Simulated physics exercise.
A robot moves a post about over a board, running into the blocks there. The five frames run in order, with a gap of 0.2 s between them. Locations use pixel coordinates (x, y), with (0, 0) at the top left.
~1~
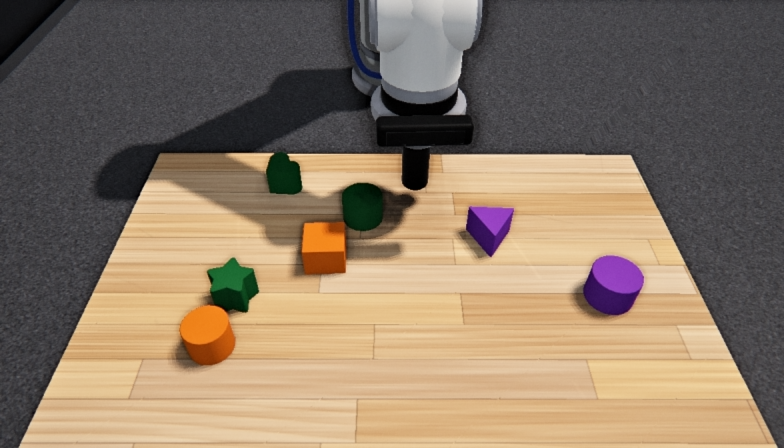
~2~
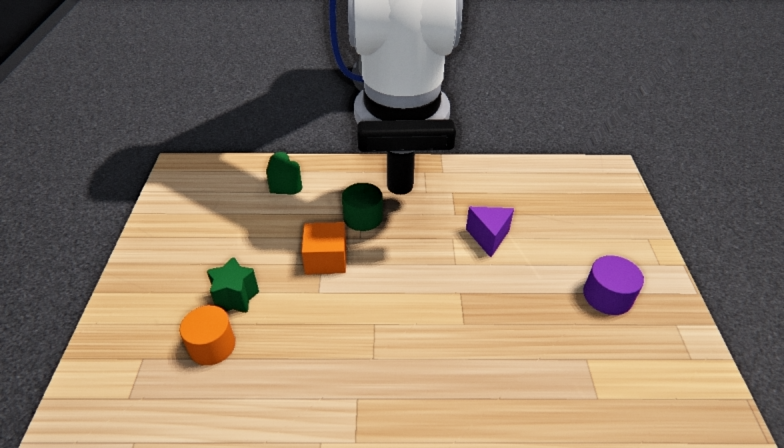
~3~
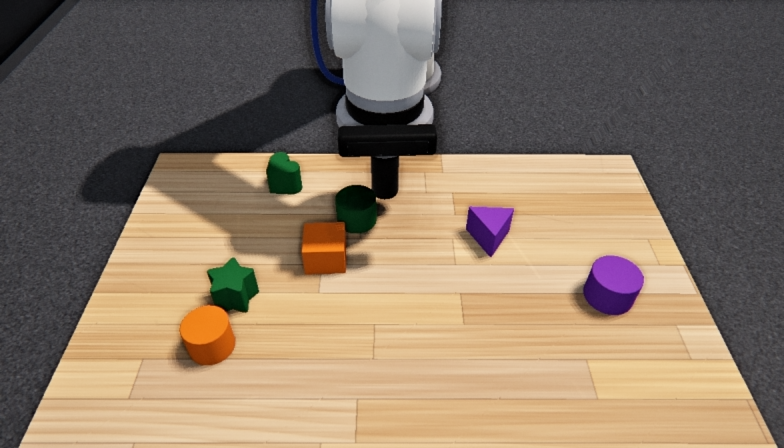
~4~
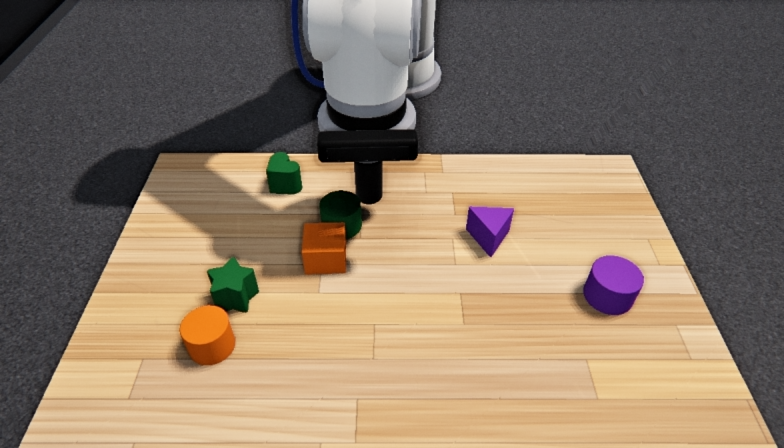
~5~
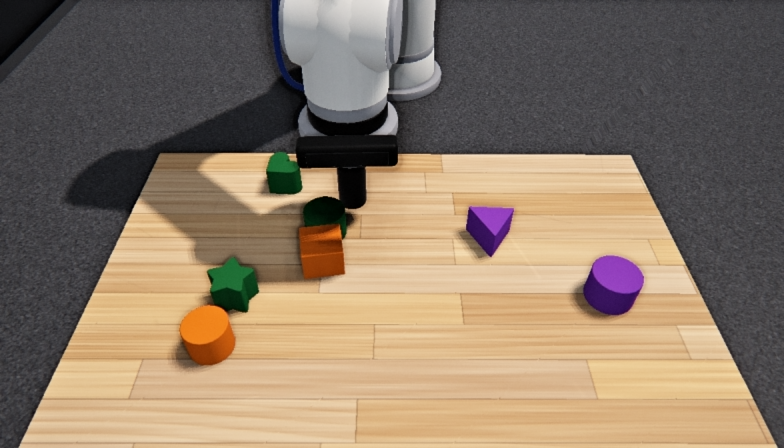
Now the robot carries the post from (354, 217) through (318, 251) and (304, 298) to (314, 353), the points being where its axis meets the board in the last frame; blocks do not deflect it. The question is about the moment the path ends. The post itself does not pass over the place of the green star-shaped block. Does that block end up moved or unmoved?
By the time the path is finished, it has hardly shifted at all.
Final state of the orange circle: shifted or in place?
Answer: Unmoved.
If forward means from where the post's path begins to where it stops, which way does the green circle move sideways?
My prediction: Rightwards.
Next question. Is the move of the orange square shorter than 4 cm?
My answer is no.
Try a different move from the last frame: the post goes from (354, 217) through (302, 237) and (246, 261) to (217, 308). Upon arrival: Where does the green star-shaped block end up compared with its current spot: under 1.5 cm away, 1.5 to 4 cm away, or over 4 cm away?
Shift of over 4 cm.
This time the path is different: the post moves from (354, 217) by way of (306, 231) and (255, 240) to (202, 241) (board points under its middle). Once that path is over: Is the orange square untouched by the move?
It seems not.
What follows on the original path. One third of the way, post at (315, 236); orange square at (307, 261), turned 25° anticlockwise; green circle at (277, 232).
Two thirds of the way, post at (301, 284); orange square at (289, 315), turned 25° anticlockwise; green circle at (270, 237).
At the end, post at (312, 339); orange circle in place; green star-shaped block in place; orange square at (276, 360), turned 35° clockwise; green circle at (270, 237).
